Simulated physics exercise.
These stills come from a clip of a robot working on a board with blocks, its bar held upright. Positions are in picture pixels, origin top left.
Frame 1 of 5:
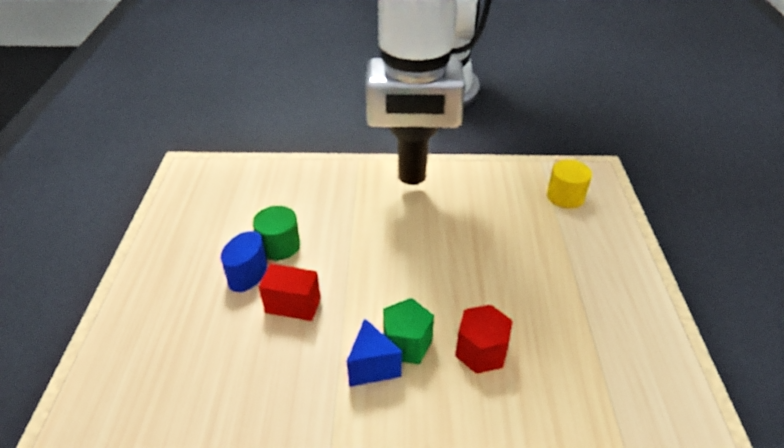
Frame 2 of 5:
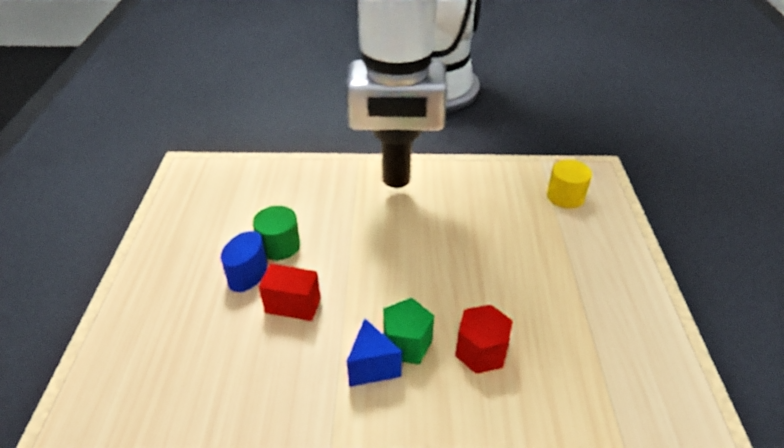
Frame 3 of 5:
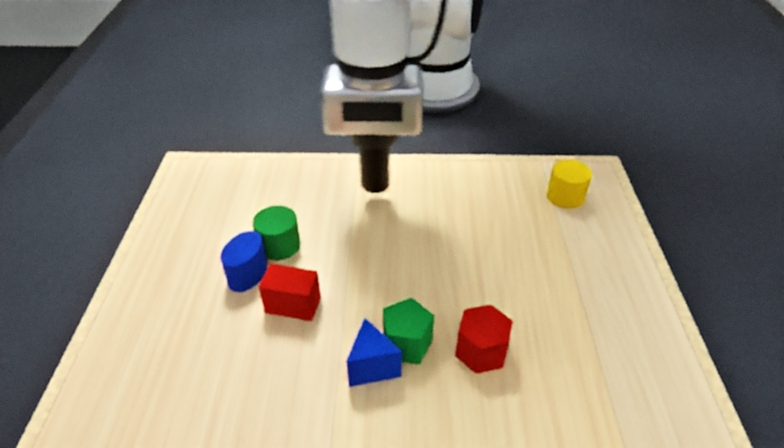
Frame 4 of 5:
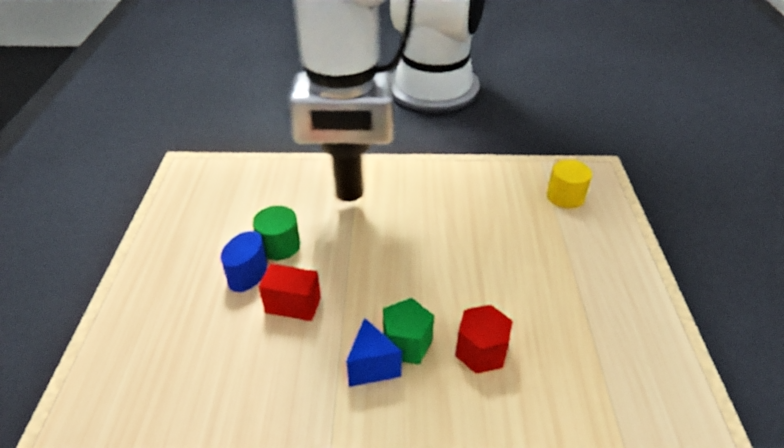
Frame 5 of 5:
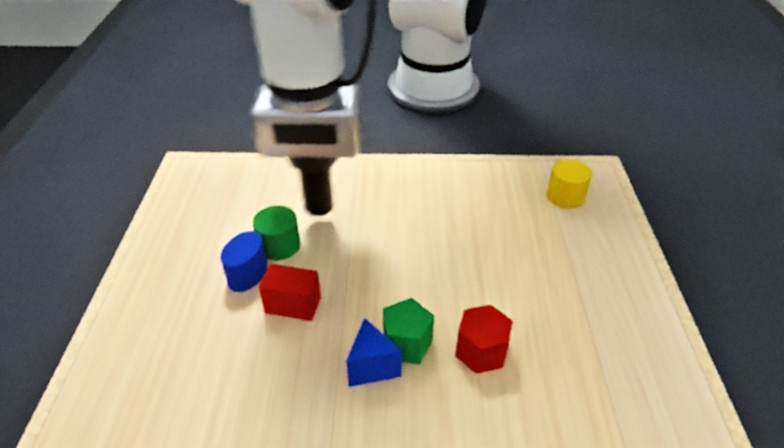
A robot arm with a dark tip moved left above the far side of a wooden board, coming near the green round block, while all the colored blocks stayed still.
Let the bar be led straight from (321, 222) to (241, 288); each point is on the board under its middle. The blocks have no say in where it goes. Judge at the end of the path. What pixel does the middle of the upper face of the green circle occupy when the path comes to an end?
Around pixel (212, 240).
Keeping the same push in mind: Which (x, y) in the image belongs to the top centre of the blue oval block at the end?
Around pixel (189, 272).
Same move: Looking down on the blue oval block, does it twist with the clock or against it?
Verdict: Counterclockwise.
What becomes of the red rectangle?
In the end it has not been moved.
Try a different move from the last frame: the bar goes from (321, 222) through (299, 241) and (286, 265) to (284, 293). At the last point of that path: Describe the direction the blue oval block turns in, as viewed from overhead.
It goes anticlockwise.
The first path, step by step. One third of the way, bar (293, 228); blue oval block (224, 257), turned 30° anticlockwise; green circle (253, 228).
Two thirds of the way, bar (266, 250); blue oval block (201, 266), turned 95° anticlockwise; green circle (224, 238).
At the end, bar (237, 273); blue oval block (189, 272), turned 105° anticlockwise; green circle (212, 240); red rectangle in place.
